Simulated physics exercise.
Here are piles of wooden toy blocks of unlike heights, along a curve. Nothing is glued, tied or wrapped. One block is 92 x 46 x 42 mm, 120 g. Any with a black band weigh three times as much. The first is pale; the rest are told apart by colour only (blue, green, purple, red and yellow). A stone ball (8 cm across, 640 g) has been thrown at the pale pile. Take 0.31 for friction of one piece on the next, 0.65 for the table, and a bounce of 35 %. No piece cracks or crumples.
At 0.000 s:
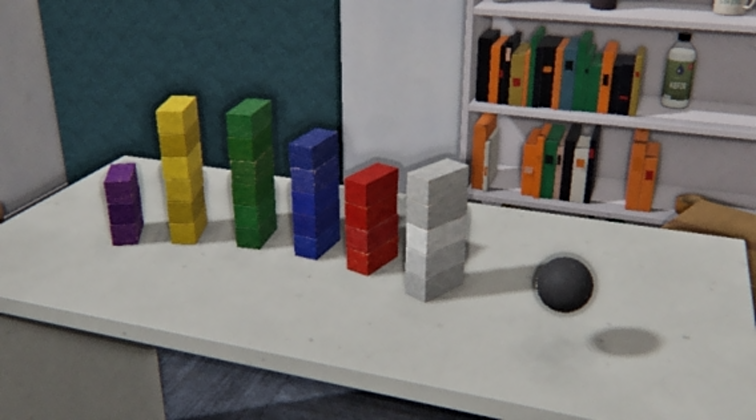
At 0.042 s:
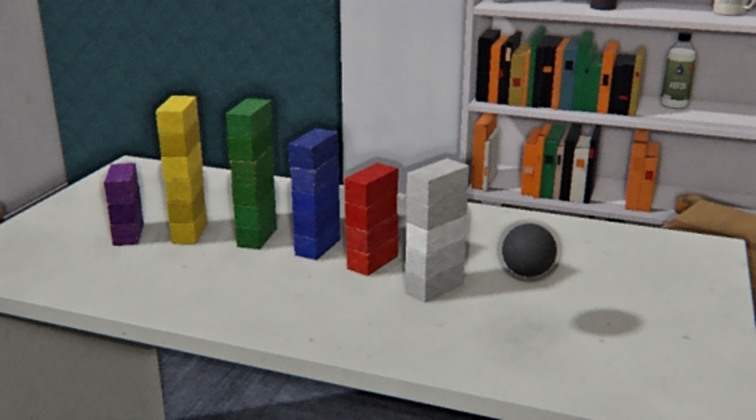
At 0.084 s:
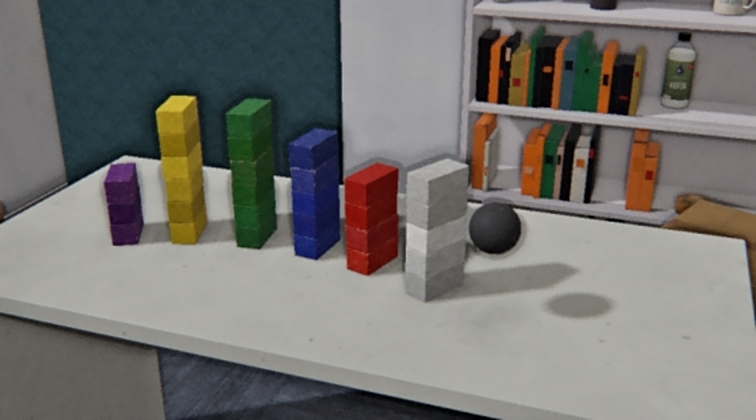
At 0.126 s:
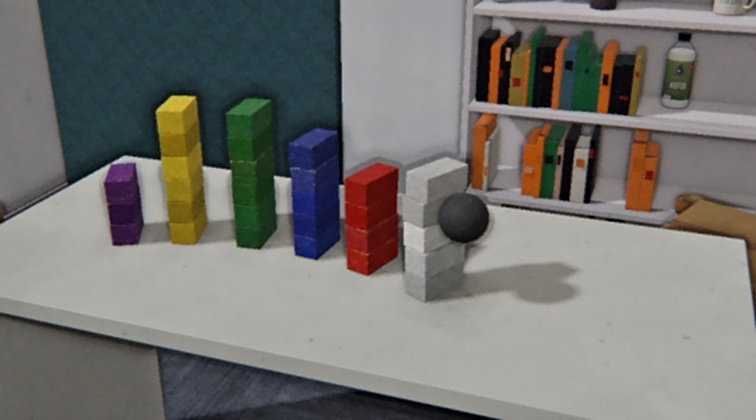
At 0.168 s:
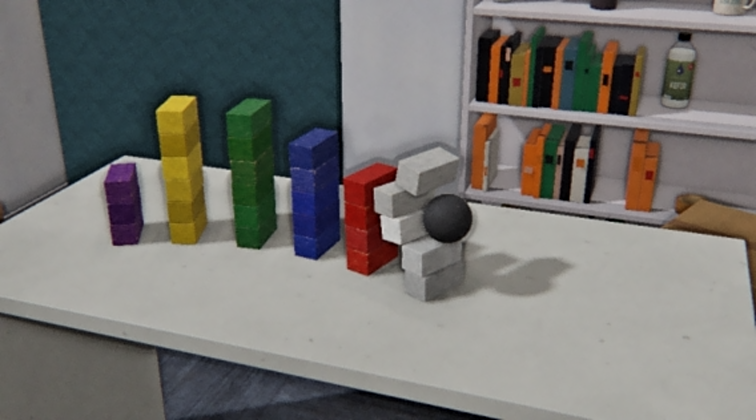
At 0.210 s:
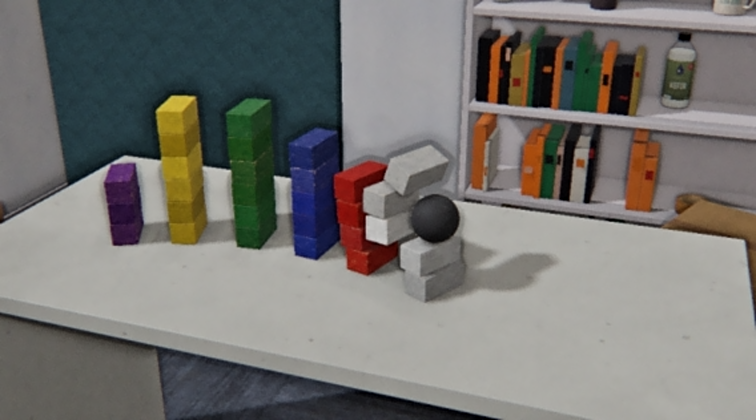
The clip shows a dark ball moving left through the air above a white table toward a curved row of coloured block stacks, striking the pale stack, pushing its upper blocks leftward against the red stack, whose top shifts slightly.
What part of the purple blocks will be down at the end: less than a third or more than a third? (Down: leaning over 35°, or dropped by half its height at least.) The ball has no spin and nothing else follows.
Ending down: More than a third.
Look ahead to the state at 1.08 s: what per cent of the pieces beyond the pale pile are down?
85 per cent by then.
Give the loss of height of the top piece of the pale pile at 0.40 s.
Roughly 4 cm.
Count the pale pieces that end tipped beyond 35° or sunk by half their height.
The count is 4.
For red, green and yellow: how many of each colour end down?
By colour: Red 3, green 6, yellow 6.
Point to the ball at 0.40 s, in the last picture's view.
Near (400, 219).
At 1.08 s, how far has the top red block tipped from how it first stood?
Roughly 50°.
By 0.40 s, 4 of the pale pile down; none of the 3 purple blocks down (3 of 24 in all colours); top purple block unmoved; top red block tilted 32°, 31 mm lower.
By 0.76 s, 4 of the pale pile down; none of the 3 purple blocks down (8 of 24 in all colours); top purple block unmoved; top blue block upside down.
By 1.08 s, 4 of the pale pile down; none of the 3 purple blocks down (20 of 24 in all colours); top purple block tilted 15°; top blue block on its side.
By 1.54 s, 4 of the pale pile down; 3 of the 3 purple blocks down (23 of 24 in all colours); top purple block upside down; top yellow block on its side.
When it is over (2.0 s), 4 of the pale pile down; 3 of the 3 purple blocks down (23 of 24 in all colours); top purple block upside down; top yellow block on its side. That is 100 per cent. In pixels of the last frame, middles, top purple block near (13, 230).
